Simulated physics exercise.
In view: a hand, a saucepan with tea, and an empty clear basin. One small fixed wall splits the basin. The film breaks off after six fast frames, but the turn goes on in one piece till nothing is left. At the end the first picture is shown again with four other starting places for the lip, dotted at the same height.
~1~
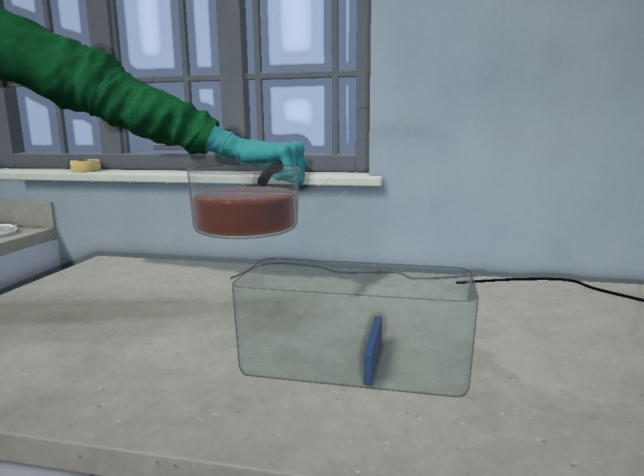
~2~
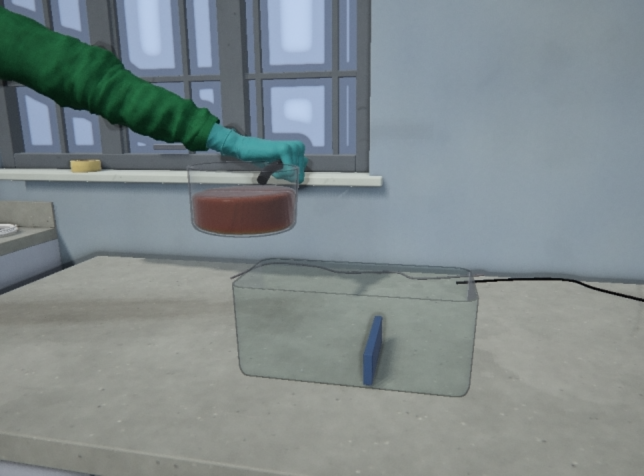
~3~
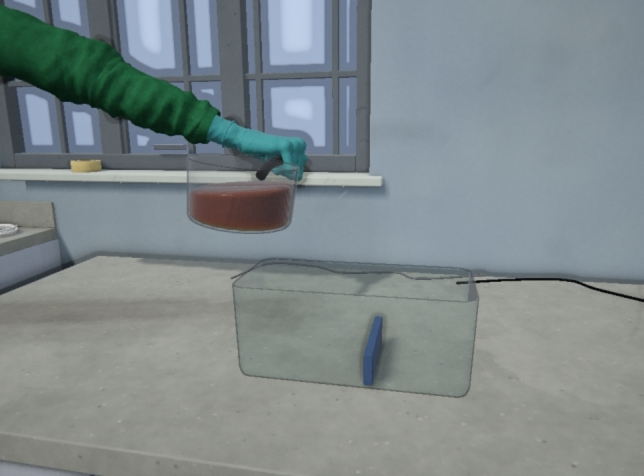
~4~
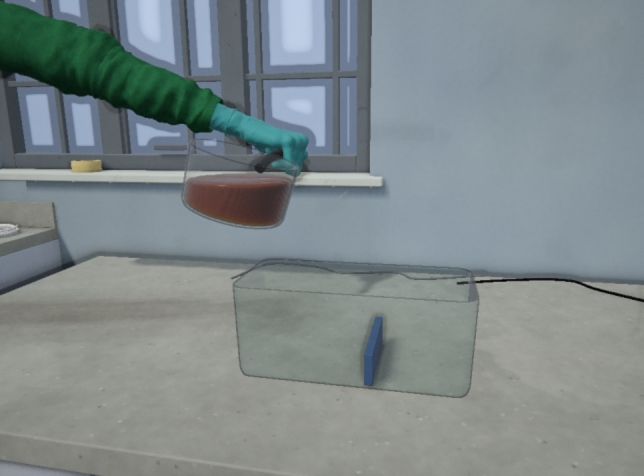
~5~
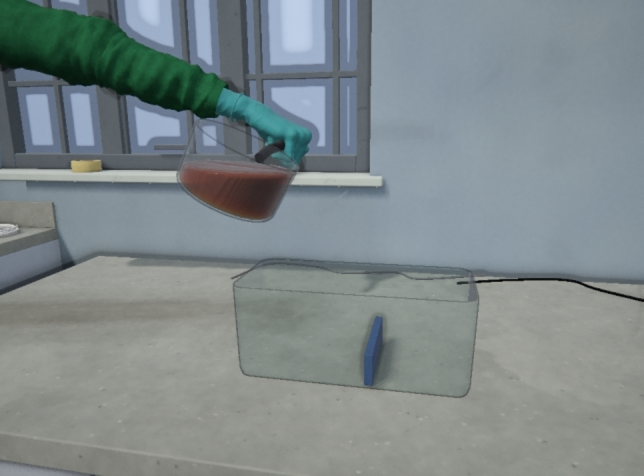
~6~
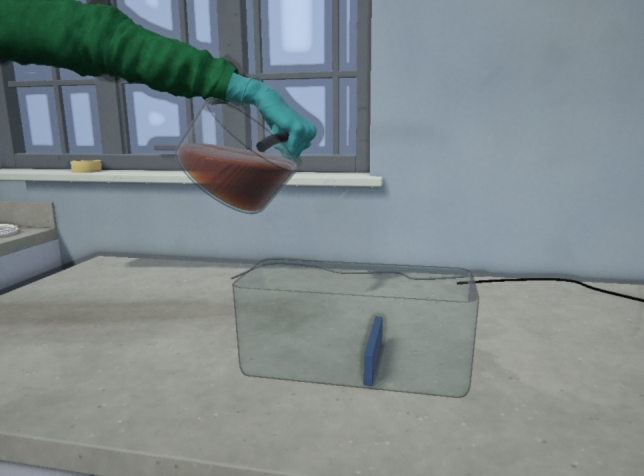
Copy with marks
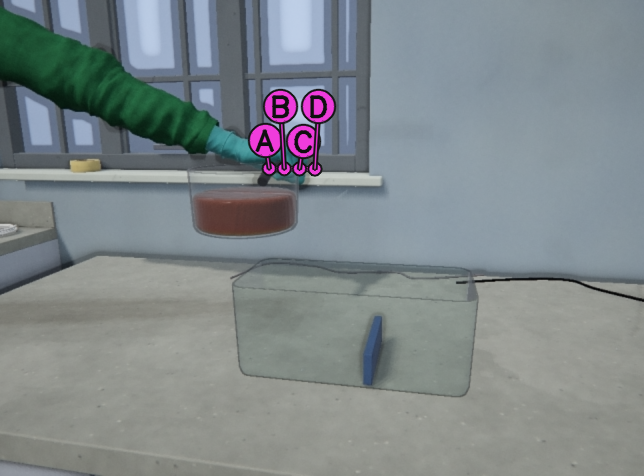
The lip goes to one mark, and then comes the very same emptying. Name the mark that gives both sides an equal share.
It is B.
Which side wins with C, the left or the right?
The right side.
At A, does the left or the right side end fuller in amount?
More ends on the left.
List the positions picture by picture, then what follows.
Upright, lip at (294, 168); basin from (240, 371) to (469, 394); top of the wall at (374, 333); nothing has left yet.
Upright, lip at (295, 168); nothing has left yet.
Tipped about 7°, lip at (295, 169); nothing has left yet.
Tipped about 16°, lip at (295, 169); nothing has left yet.
Tipped about 27°, lip at (295, 169); nothing has left yet.
Tipped about 40°, lip at (295, 169); nothing has left yet.
On the marked copy, A at (269, 168); B at (284, 168); C at (299, 168); D at (314, 169).
With A, about 75 % ends left of the wall and 22 % right of it; 3 % is lost outside.
With B, about 50 % ends left of the wall and 48 % right of it.
With C, about 28 % ends left of the wall and 70 % right of it.
With D, about 18 % ends left of the wall and 78 % right of it; 4 % is lost outside.
